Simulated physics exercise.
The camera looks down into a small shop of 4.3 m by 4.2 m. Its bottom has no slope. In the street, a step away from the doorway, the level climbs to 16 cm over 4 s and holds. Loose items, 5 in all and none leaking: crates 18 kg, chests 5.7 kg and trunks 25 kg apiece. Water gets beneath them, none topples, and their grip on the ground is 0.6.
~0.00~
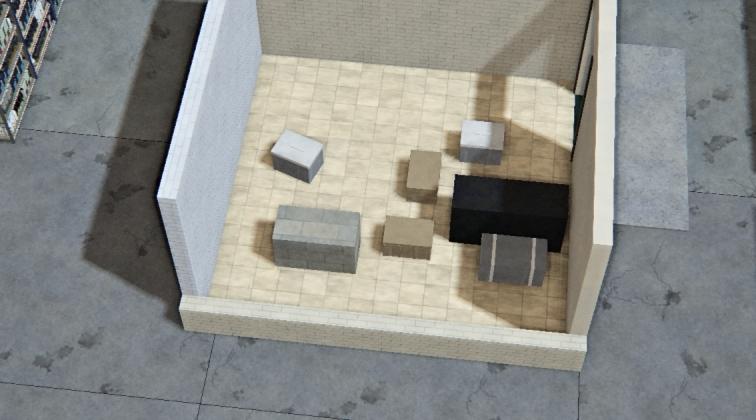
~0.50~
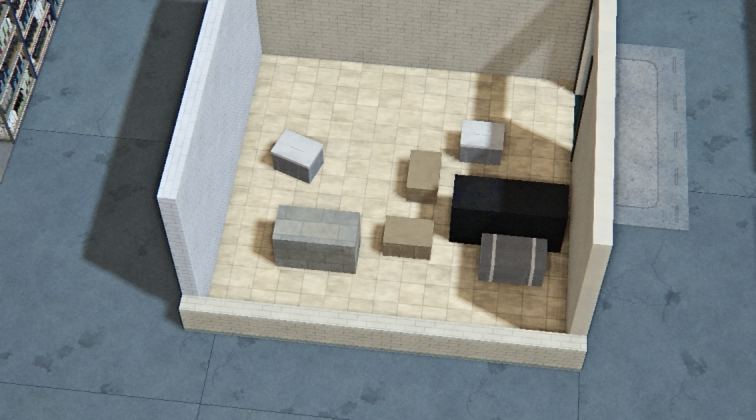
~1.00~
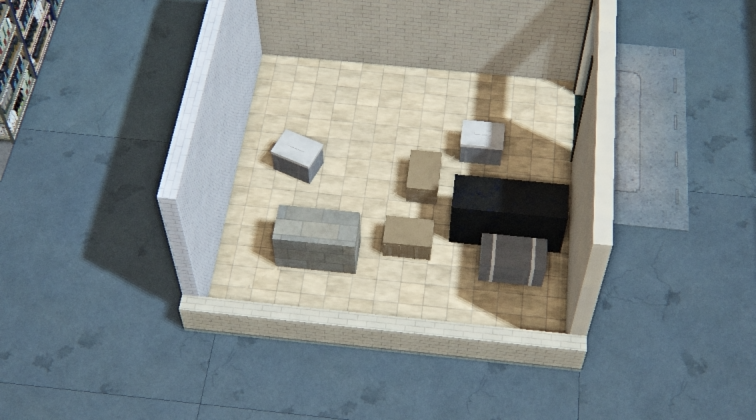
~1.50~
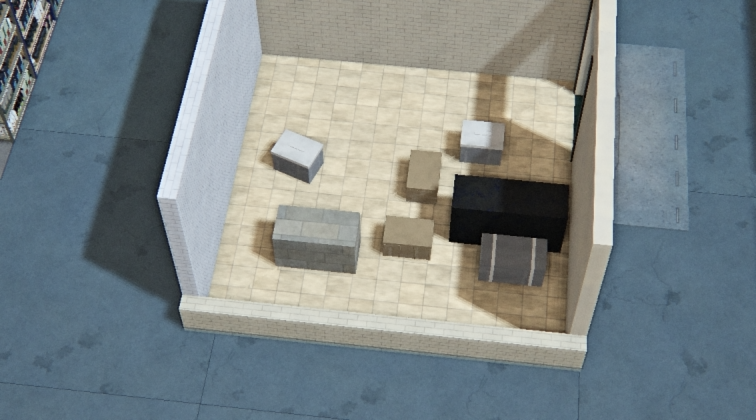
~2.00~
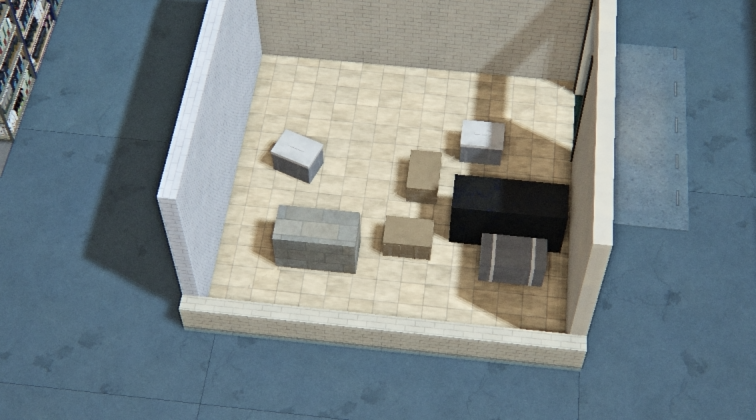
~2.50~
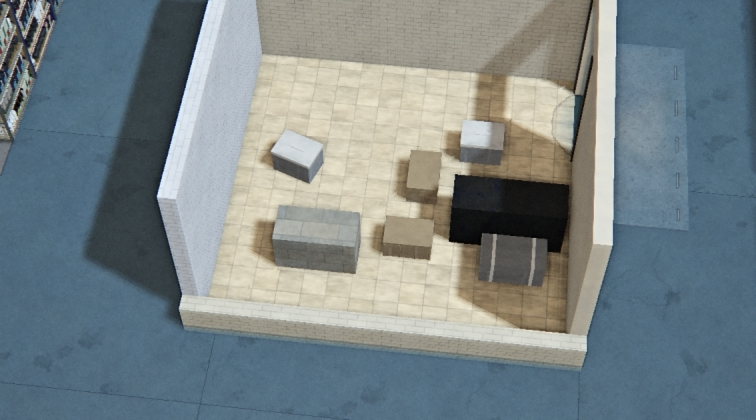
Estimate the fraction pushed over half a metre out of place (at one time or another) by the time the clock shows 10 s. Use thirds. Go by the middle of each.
Share: One to two thirds.
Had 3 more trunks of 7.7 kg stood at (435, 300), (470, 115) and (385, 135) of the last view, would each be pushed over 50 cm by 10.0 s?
In that order: Under, past it, over.
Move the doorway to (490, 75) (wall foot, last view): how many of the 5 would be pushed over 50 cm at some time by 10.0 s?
In that case 1 of them.
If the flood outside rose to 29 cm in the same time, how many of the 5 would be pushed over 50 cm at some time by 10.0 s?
In that case 3 of them.
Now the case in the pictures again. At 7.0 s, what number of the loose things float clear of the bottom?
At that moment 1.
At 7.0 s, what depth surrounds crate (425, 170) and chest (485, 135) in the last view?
Roughly 3 and 4 cm.
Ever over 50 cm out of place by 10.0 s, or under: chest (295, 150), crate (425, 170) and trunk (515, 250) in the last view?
In turn: Over, short of it, short of it.
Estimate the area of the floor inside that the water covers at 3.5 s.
Some 1.5 m2.
After 3.5 s 0 of 5 are over 50 cm from their spots; 0 afloat.
After 4.5 s 0 of 5 are over 50 cm from their spots; 0 afloat.
After 7.0 s 0 of 5 are over 50 cm from their spots; 1 afloat.
After 10.0 s 2 of 5 are over 50 cm from their spots, and 2 have been at some point; 2 afloat.
